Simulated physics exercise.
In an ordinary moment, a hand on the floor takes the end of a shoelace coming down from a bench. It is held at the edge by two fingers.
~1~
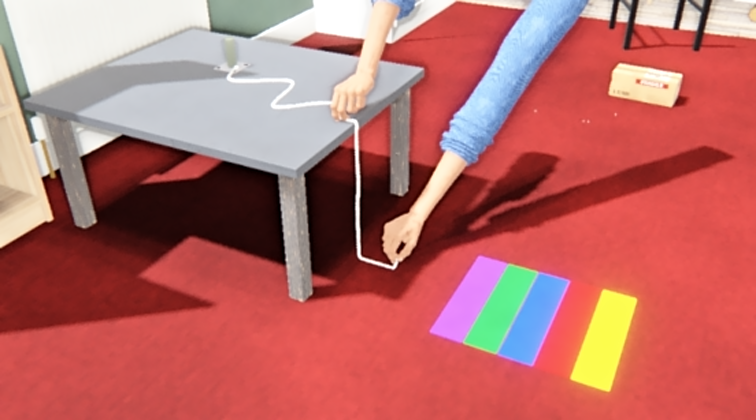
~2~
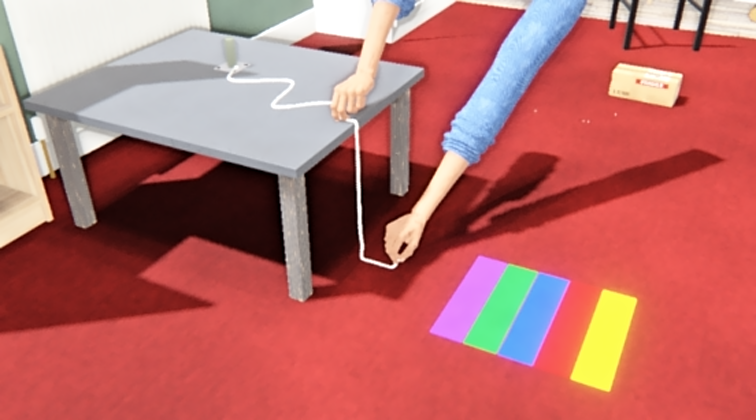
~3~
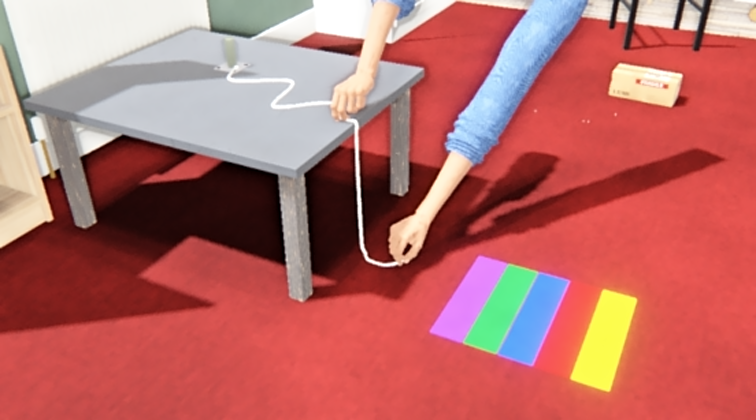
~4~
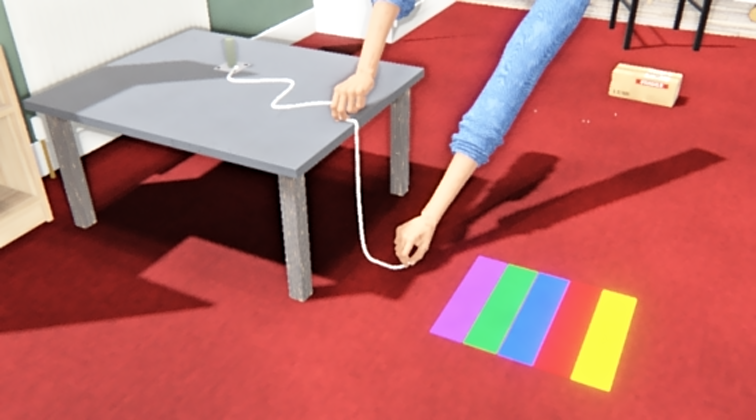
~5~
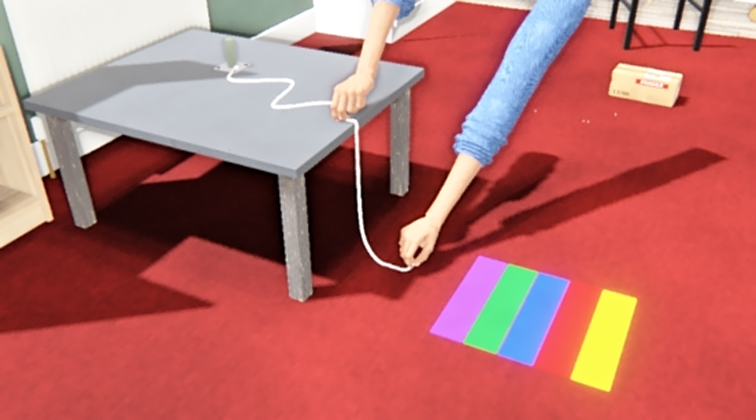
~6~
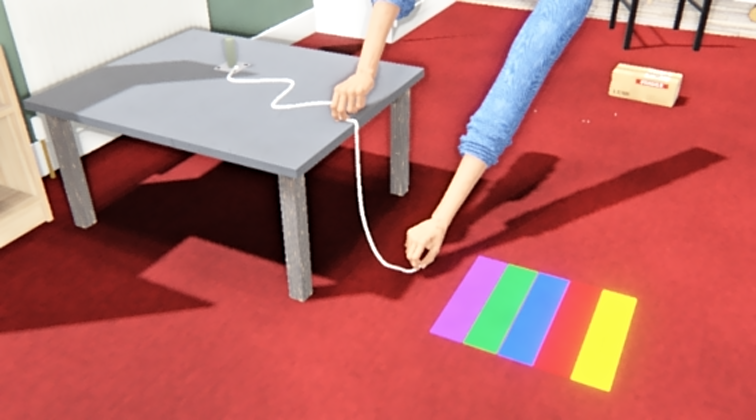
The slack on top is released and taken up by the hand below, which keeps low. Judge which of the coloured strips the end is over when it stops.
It is over the yellow strip.
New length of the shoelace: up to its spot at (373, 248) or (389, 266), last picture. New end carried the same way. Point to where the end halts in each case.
I'd say somewhere near (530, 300) the first time and near (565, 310) the second time.
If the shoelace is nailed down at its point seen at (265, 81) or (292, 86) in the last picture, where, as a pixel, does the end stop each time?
Respectively, (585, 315) and (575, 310).
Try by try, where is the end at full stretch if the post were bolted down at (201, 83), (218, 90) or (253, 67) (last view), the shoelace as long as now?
The first try gives (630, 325), the second (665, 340) and the third (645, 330).
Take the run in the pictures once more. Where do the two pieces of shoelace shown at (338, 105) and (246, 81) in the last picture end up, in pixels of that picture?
First one close to (403, 147), second close to (271, 80).
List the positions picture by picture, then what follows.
The first picture shows end (397, 259); purple (455, 322); green (488, 332); blue (523, 343); red (559, 355); yellow (596, 367).
The second picture shows end (399, 260); shoelace through (230, 79) (293, 84) (290, 107) (340, 116) (358, 173) (361, 238).
The third picture shows end (403, 261).
The fourth picture shows end (409, 263); shoelace through (230, 79) (293, 84) (290, 107) (340, 116) (358, 172) (362, 238).
The fifth picture shows end (413, 264).
The sixth picture shows end (420, 266); shoelace through (230, 79) (293, 84) (290, 107) (340, 116) (358, 173) (371, 241).
Early on, end near (566, 309); over red.
Midway, end near (599, 318); over yellow.
At the end of the slack, end near (619, 324); over yellow. It halts on the yellow strip.
